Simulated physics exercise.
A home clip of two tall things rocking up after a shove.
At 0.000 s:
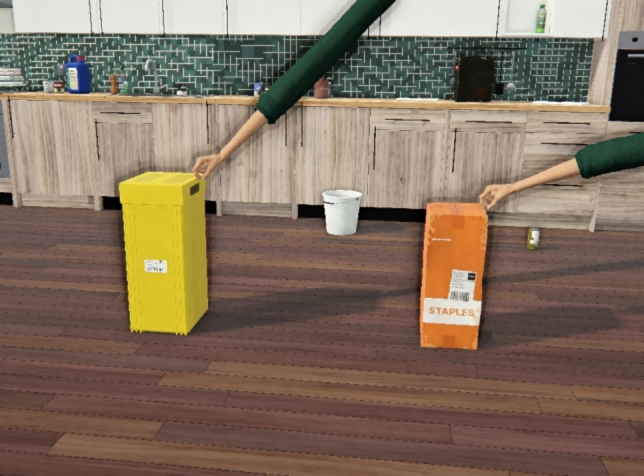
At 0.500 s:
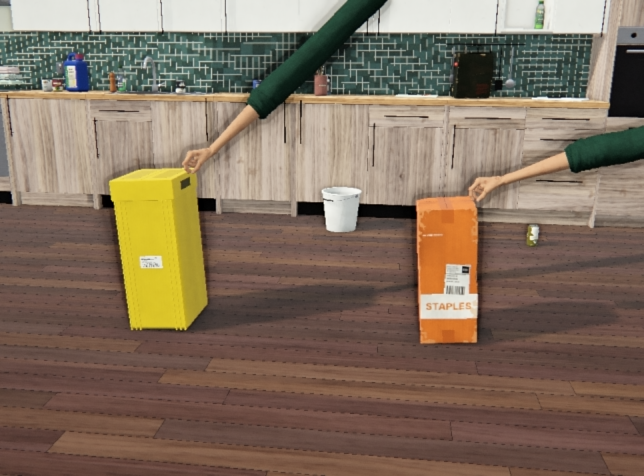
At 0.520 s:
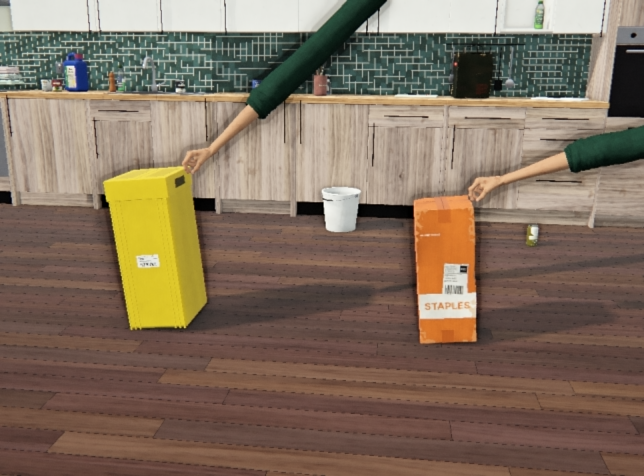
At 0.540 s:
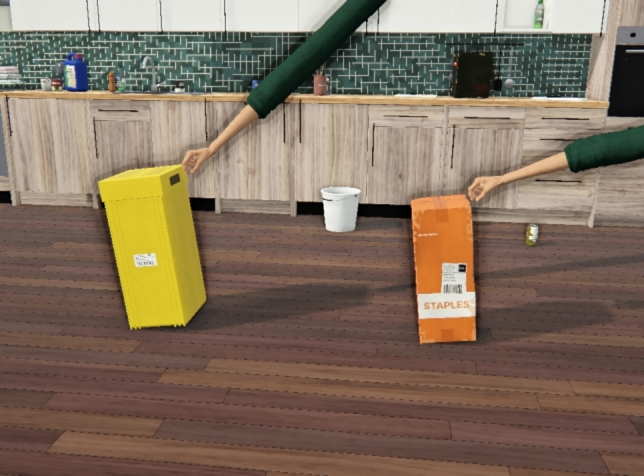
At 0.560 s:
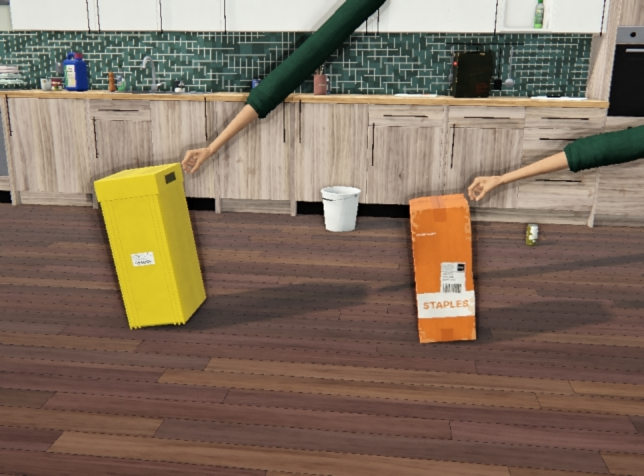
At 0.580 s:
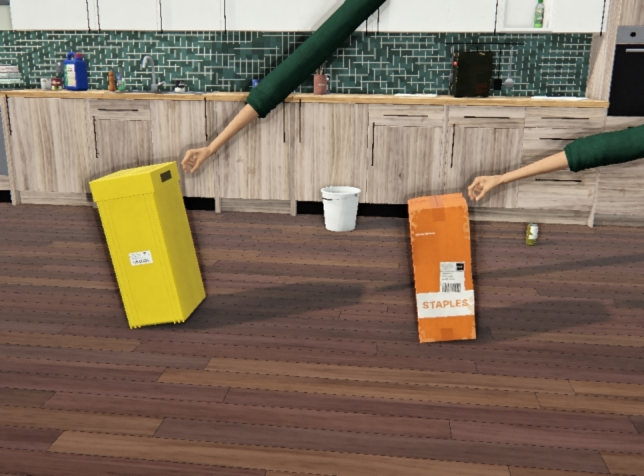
A tall yellow box and a smaller orange one stood upright on a kitchen's wooden floor until two green-sleeved arms pushed at their tops, and both leaned left, the yellow one a little farther.
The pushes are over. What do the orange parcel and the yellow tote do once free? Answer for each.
The orange parcel returns to its base; the yellow tote goes down on its side.
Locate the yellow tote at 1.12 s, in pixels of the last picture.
Around (96, 252).
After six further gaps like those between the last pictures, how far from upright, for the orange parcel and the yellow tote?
About 8° and 20°.
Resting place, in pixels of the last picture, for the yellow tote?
At about (70, 284).
Around 0.86 s, orange parcel upright near (452, 270); yellow tote 29° off upright near (128, 242).
Around 1.12 s, orange parcel upright near (450, 270); yellow tote 56° off upright near (96, 252).
Finally (1.9 s), the orange parcel settles on its feet, near (450, 270); the yellow tote topples, near (70, 284).
